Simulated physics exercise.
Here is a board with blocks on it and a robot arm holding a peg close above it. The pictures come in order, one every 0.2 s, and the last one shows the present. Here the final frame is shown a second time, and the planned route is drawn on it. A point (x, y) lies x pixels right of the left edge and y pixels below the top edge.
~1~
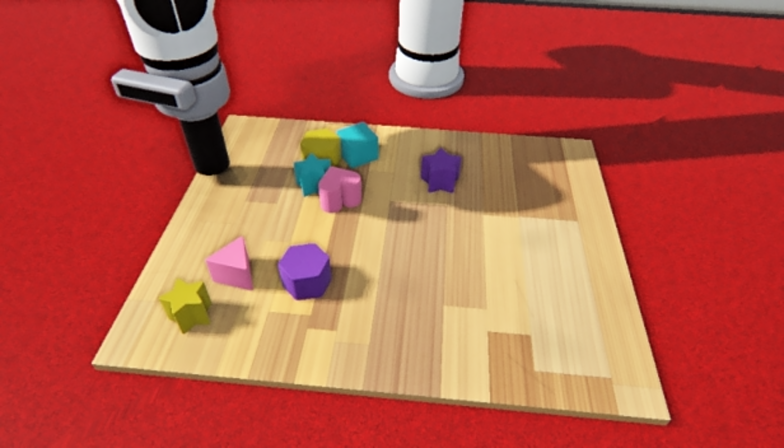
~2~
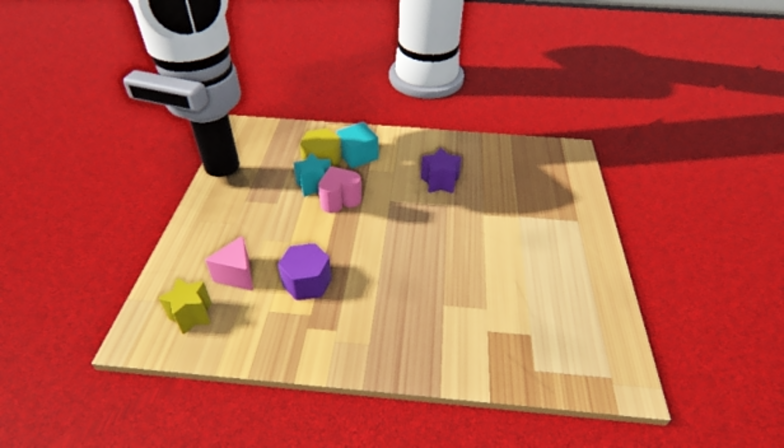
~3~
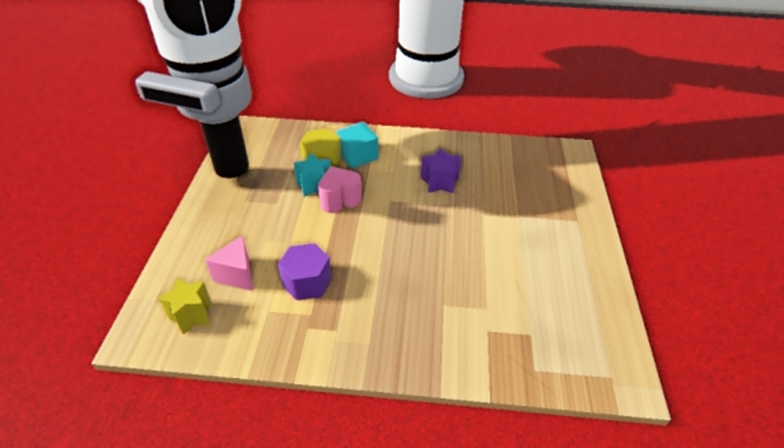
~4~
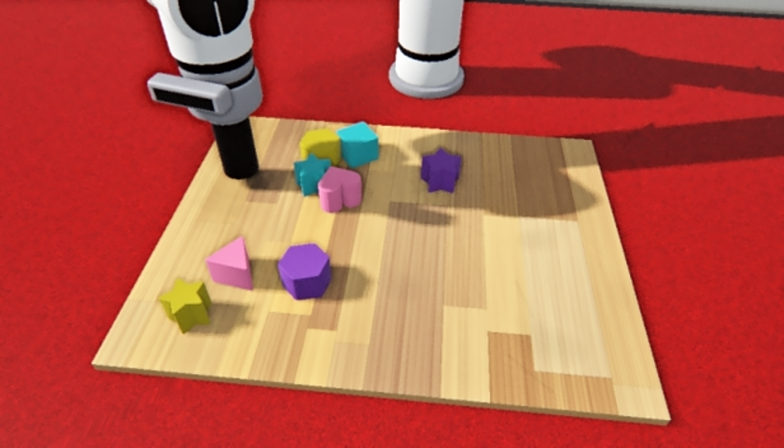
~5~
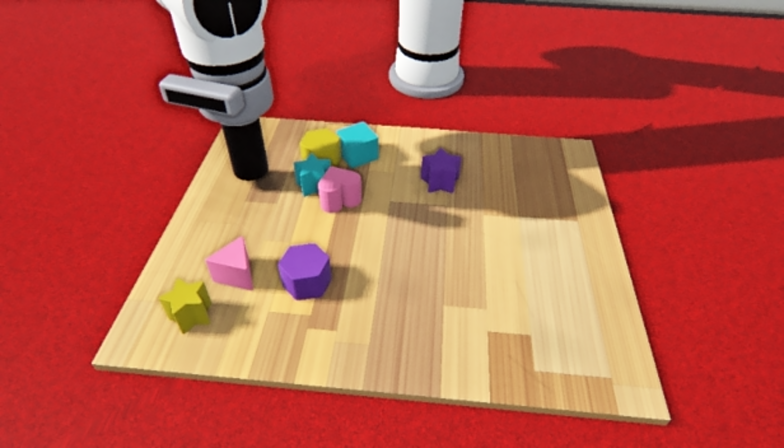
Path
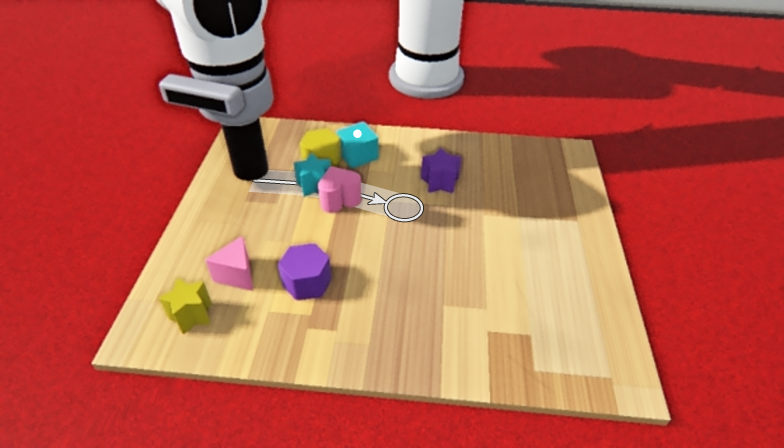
We see a wooden board on a red surface with colourful blocks scattered and clustered on it, while a robot arm holding a dark peg moves slightly to the right near the upper left corner, and the blocks stay still.
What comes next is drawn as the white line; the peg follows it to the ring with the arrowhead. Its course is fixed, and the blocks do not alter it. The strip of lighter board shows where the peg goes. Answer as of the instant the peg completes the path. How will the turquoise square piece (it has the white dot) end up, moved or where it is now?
Same place.
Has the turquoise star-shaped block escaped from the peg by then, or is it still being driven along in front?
The peg pushes it to the end.
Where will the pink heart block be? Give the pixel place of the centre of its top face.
The middle of its top is at (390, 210).
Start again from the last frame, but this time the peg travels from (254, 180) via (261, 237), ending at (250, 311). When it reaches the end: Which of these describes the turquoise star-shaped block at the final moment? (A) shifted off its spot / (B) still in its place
B
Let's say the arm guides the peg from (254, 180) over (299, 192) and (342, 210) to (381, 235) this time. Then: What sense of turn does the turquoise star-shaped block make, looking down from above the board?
Viewed from above: Anti-clockwise.
The line goes from (254, 180) by way of (330, 187) to (404, 207); the dot is on the turquoise square piece.
On the path given first. One third of the way, peg (304, 174); turquoise star-shaped block (337, 168), turned 25° clockwise; pink heart block (357, 186).
Two thirds of the way, peg (354, 184); turquoise star-shaped block (385, 174), turned 30° clockwise; pink heart block (384, 199), turned 60° clockwise.
At the end, peg (404, 197); turquoise star-shaped block (435, 180); pink heart block (392, 208), turned 80° clockwise; turquoise square piece unmoved; purple star-shaped block (446, 160), turned 15° anticlockwise.
